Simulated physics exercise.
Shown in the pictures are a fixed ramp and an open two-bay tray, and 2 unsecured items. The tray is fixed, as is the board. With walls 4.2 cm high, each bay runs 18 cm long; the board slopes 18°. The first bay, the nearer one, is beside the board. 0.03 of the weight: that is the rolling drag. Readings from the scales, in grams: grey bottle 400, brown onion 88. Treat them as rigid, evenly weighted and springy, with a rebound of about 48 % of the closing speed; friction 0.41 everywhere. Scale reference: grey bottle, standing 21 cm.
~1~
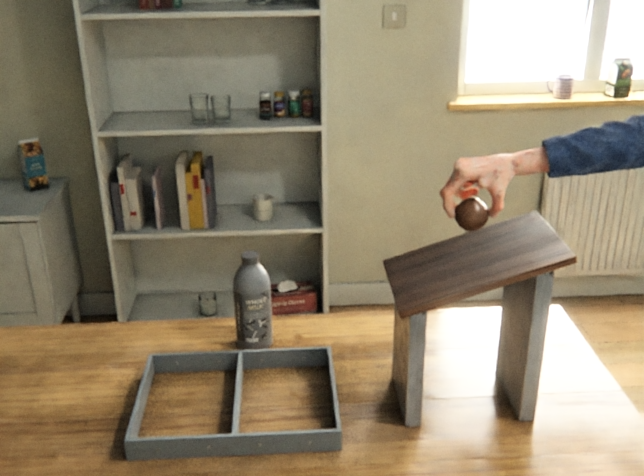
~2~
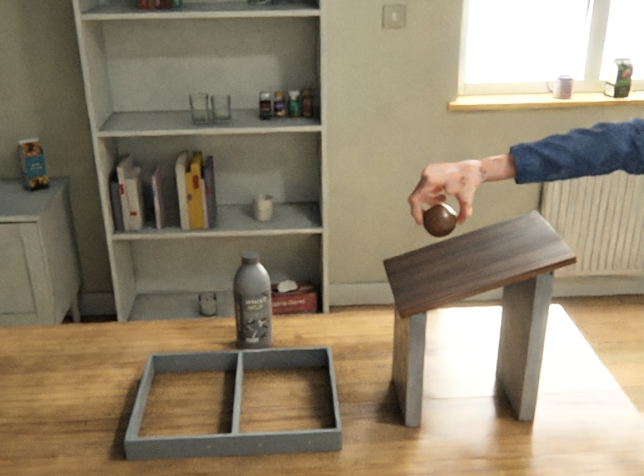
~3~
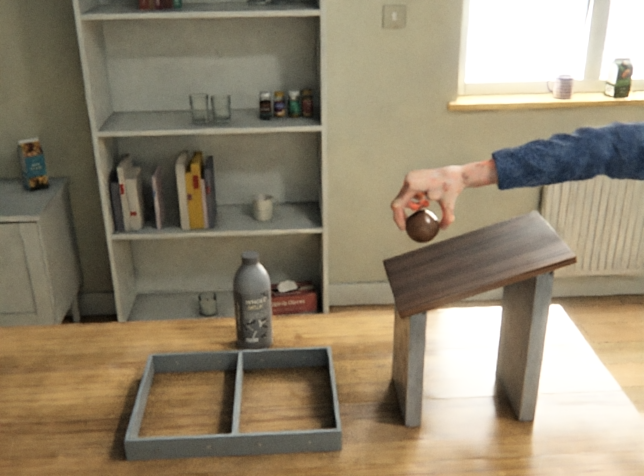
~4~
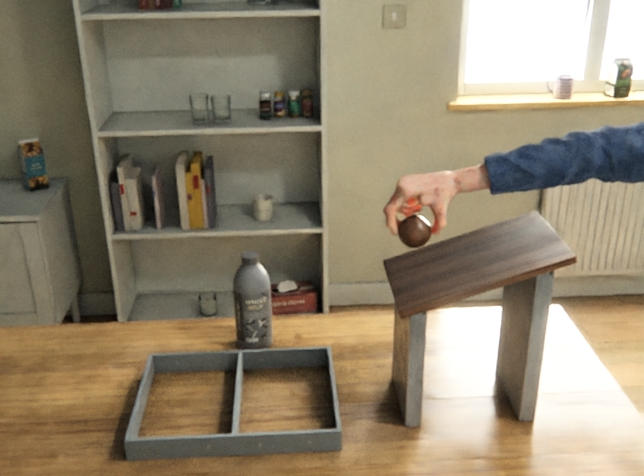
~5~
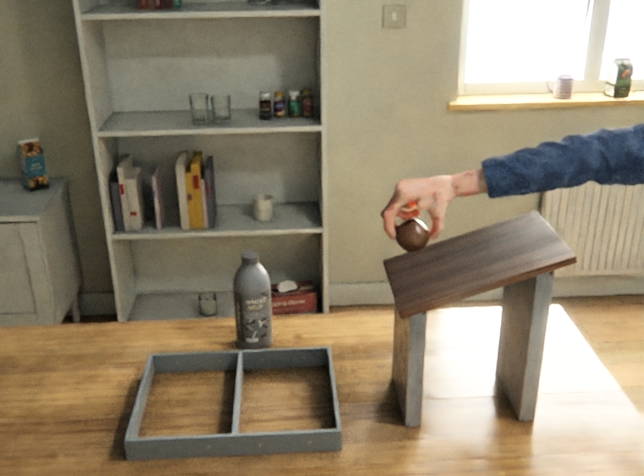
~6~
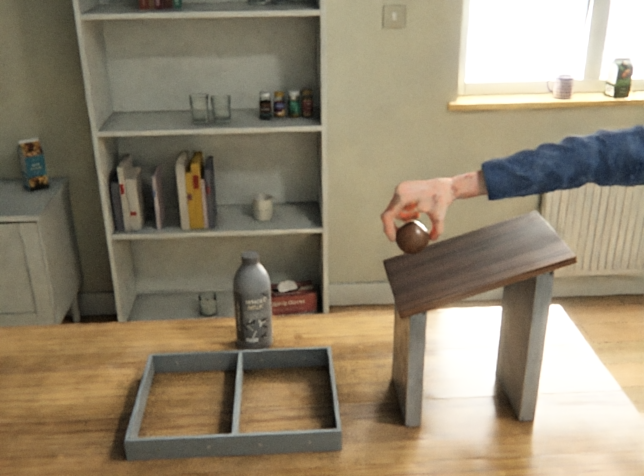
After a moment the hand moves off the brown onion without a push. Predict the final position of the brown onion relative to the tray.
The brown onion finishes in the nearer bay.
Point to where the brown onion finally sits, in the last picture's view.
It settles at around (279, 393).
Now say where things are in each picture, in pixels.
In the first frame, 11 cm from its drop point; brown onion (472, 214); grey bottle (253, 300).
In the second frame, 5 cm from its drop point; brown onion (440, 221); grey bottle (253, 300).
In the third frame, 3 cm from its drop point; brown onion (422, 226); grey bottle (253, 300).
In the fourth frame, 1 cm from its drop point; brown onion (415, 231); grey bottle (253, 300).
In the fifth frame, poised above the slant; brown onion (413, 235); grey bottle (253, 300).
In the sixth frame, poised above the slant; brown onion (412, 238); grey bottle (253, 300).
Then, 0.30 s on from there, brown onion near (392, 269).
Then, 0.50 s on from there, brown onion near (338, 351).
Then, 0.70 s on from there, brown onion near (289, 368).
Then, 0.90 s on from there, it is in the nearer bay; brown onion near (258, 395).
In the end, it is in the nearer bay; grey bottle under 4 cm from the start. At the end, from the last picture's camera, brown onion near (279, 393).
